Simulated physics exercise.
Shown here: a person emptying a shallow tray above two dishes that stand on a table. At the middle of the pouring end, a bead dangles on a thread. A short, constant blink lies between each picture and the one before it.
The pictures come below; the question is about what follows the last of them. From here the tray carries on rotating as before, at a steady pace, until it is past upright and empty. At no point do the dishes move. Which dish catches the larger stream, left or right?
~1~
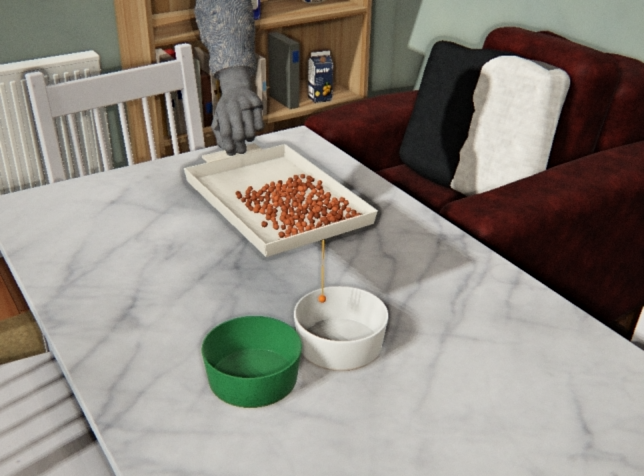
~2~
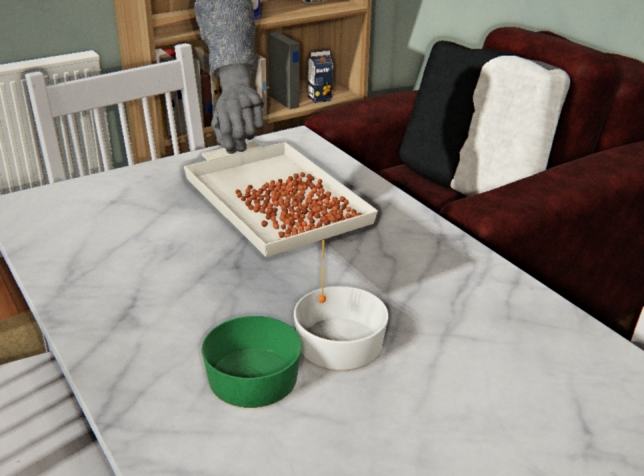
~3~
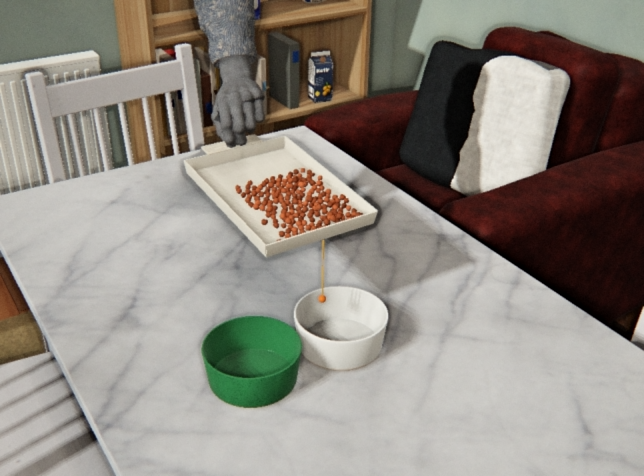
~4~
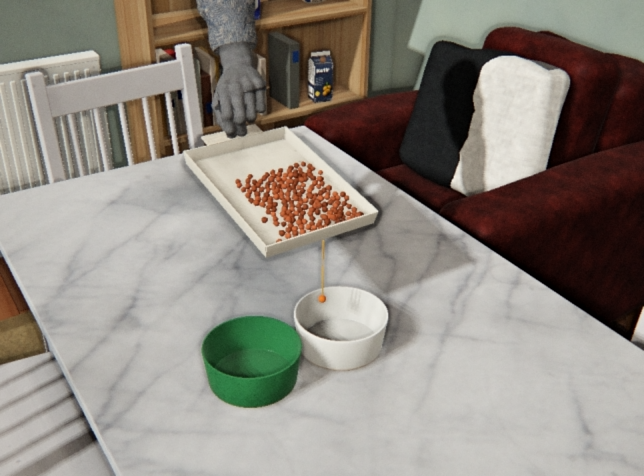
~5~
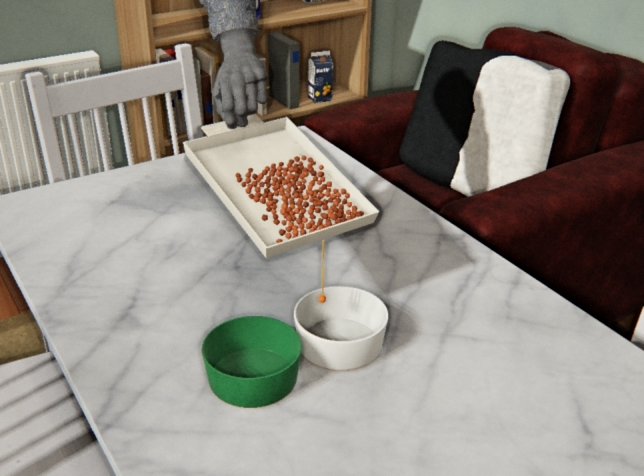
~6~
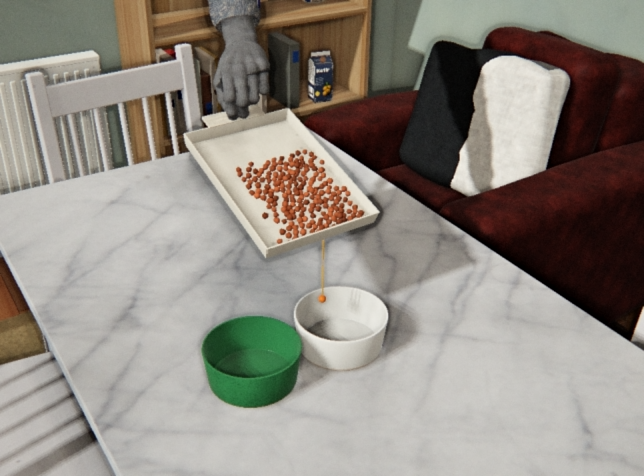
Watch, the one on the right side catches more of it.
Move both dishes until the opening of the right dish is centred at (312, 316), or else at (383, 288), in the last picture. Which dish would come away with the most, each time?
Result for the first try: The dish on the right side; for the second: The dish on the left side.
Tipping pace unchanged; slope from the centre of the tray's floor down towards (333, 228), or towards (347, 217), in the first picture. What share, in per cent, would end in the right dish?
So it's 80 percent with the first slope and 60 percent with the other.
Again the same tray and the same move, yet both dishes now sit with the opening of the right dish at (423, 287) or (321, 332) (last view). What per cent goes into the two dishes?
Trial 1 near 70 %, trial 2 near 80 %.
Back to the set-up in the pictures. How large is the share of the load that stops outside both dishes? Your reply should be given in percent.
Roughly 20 per cent.
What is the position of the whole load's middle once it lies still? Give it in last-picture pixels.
Somewhere around (340, 351) in the final view.
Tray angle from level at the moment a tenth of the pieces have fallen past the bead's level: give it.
At about 110°.
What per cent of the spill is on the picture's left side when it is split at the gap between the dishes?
Close to 0 %.
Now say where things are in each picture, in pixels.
The first picture shows corners of the pouring end at (266, 243) and (374, 210), level; middle of the load at (300, 209), clay pellets; left dish at (276, 388); right dish at (367, 351); bead on its thread at (322, 299).
The second picture shows corners of the pouring end at (266, 243) and (374, 210), level; middle of the load at (300, 208).
The third picture shows corners of the pouring end at (267, 244) and (375, 210), tipped barely, level across its low end; middle of the load at (300, 206).
The fourth picture shows corners of the pouring end at (267, 245) and (375, 211), tipped a little, level across its low end; middle of the load at (301, 203).
The fifth picture shows corners of the pouring end at (267, 246) and (376, 211), tipped a little, level across its low end; middle of the load at (301, 200).
The sixth picture shows corners of the pouring end at (268, 247) and (376, 211), tipped clearly, level across its low end; middle of the load at (302, 197); left dish at (276, 388); right dish at (367, 351).
Soon after the last picture, tray tipped steeply; nearly all on the tray; a stray few in the air.
A little later, tray tipped right over; nearly all on the tray; a stray few in the right dish.
Later still, tray tipped past a quarter turn; about a quarter in the left dish; about two thirds in the right dish; a small part outside both; a stray few in the air.
At rest, tray tipped past a quarter turn; about a quarter in the left dish; about two thirds in the right dish; a small part outside both.
